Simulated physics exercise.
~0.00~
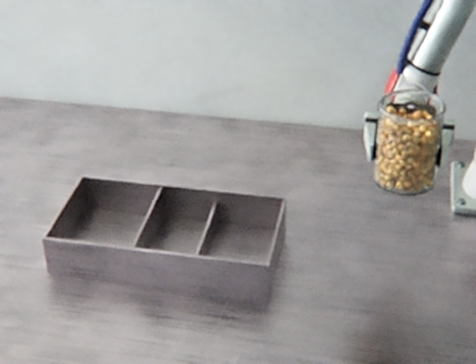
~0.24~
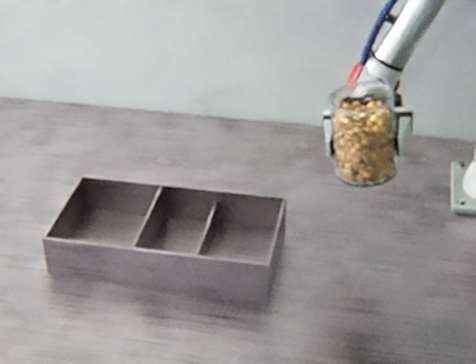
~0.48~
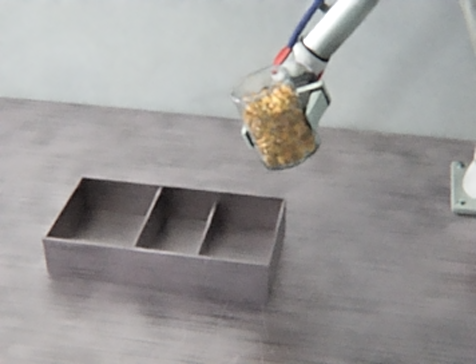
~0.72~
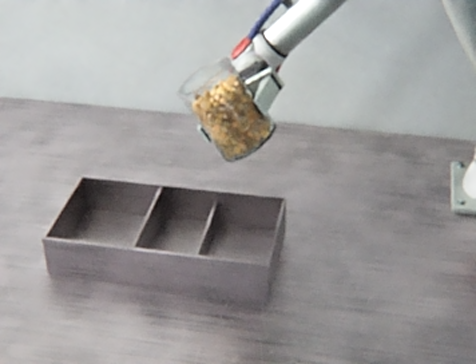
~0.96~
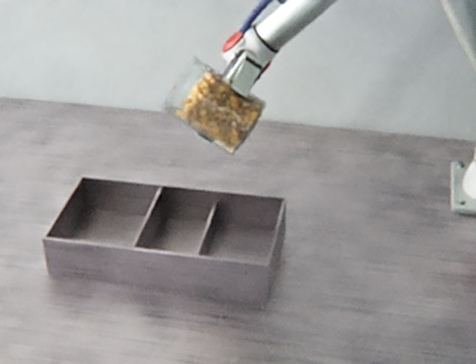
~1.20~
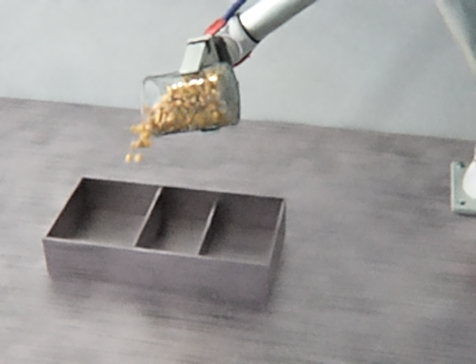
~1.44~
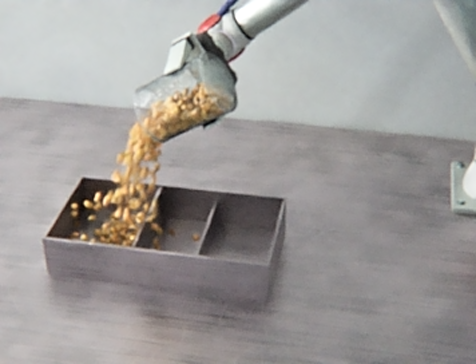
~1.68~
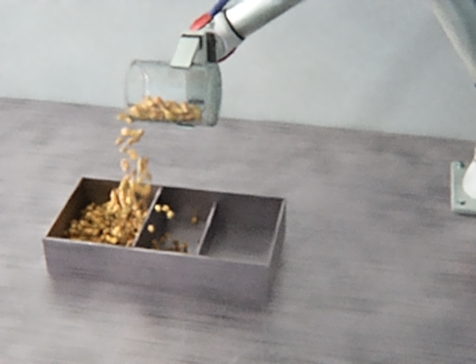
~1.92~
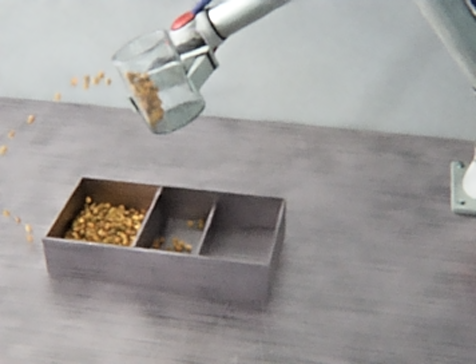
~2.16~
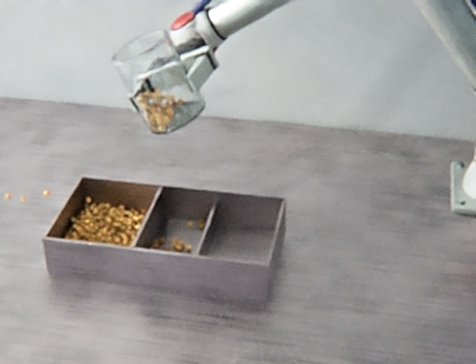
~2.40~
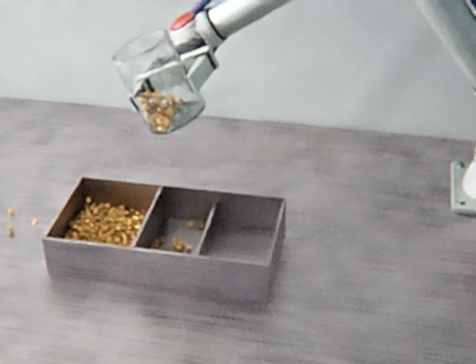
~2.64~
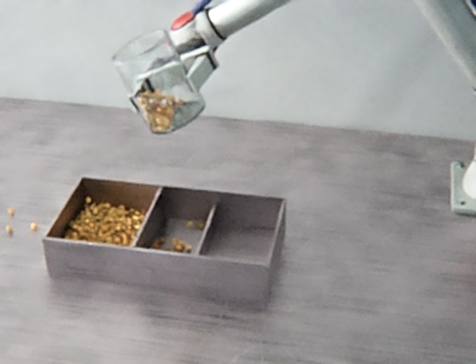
On a grey tabletop, a robot arm tips chickpeas from a clear cup into a divided tray, scattering a few, keeping some.
